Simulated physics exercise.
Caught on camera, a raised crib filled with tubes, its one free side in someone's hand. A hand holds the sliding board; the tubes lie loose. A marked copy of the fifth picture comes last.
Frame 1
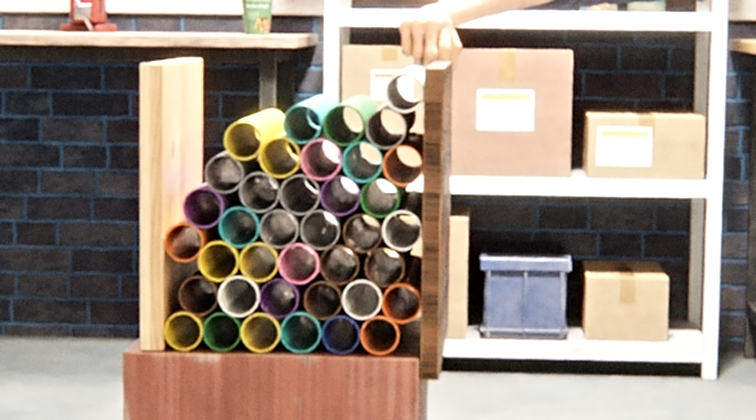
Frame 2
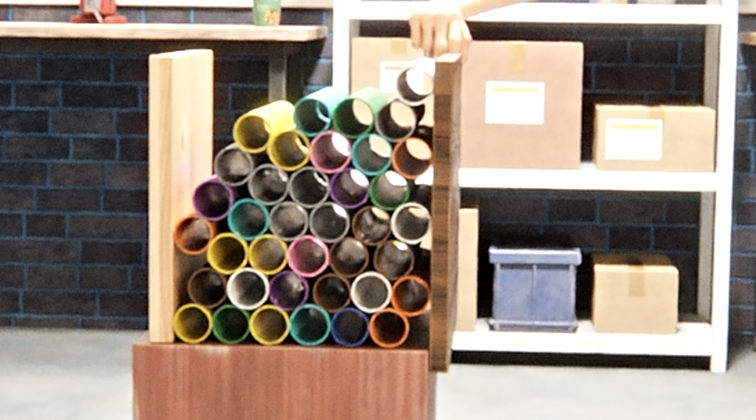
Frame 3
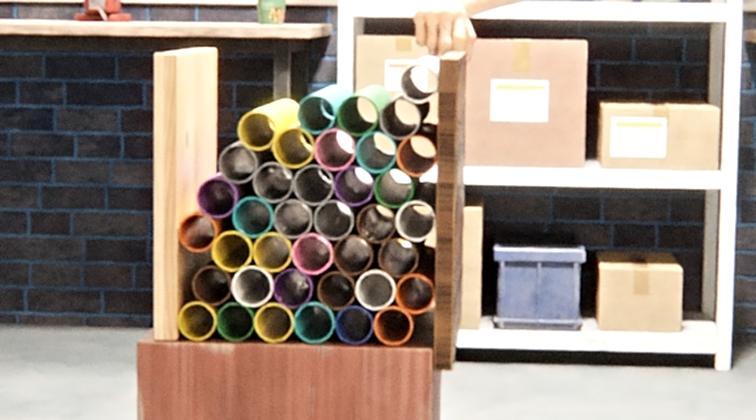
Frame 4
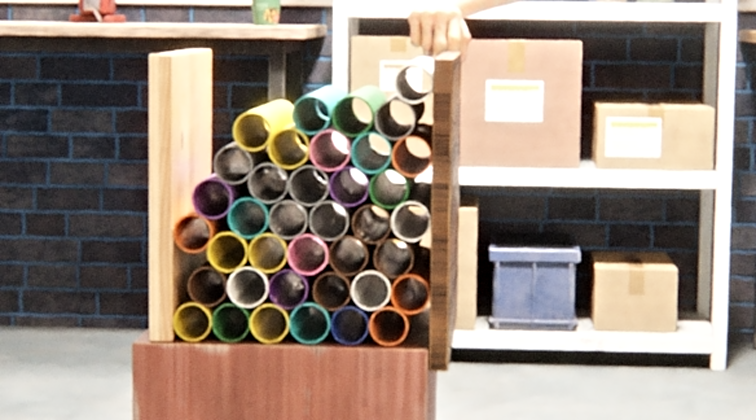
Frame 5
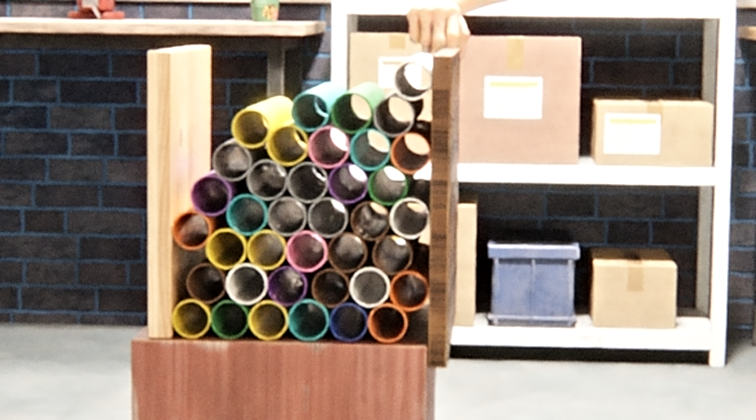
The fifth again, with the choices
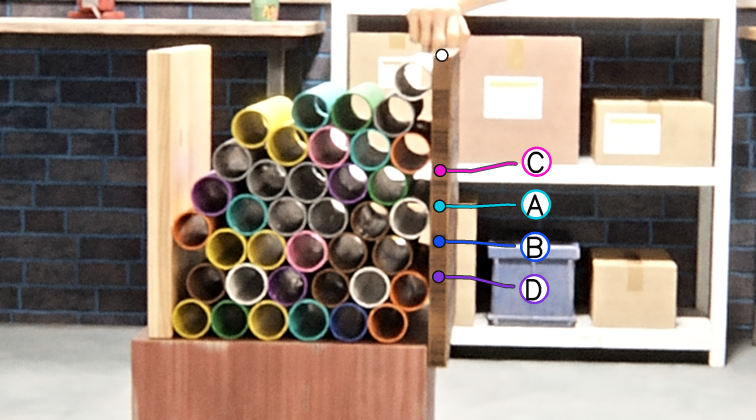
A hand rested on top of the dark right-hand board beside a raised stack of colourful tubes, and nothing moved among them as the whole view shifted slightly.
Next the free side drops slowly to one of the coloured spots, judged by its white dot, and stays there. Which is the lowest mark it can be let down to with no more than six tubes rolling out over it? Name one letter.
At most to B.
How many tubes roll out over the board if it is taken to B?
It comes to three.
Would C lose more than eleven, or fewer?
At C, fewer than eleven.
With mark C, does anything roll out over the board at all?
Yes.
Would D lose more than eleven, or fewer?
It loses fewer than eleven.
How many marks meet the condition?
Three of the four.
On the marked copy, A at (440, 206); B at (439, 242); C at (440, 171); D at (439, 277); the white dot at (442, 56).
Taking B. A third of the way, top of the board (432, 135).
Two thirds of the way, top of the board (430, 226).
When it is over, top of the board (430, 240), three out over the board.
As for the rest, A three out over the board; C one out over the board; D seven out over the board.
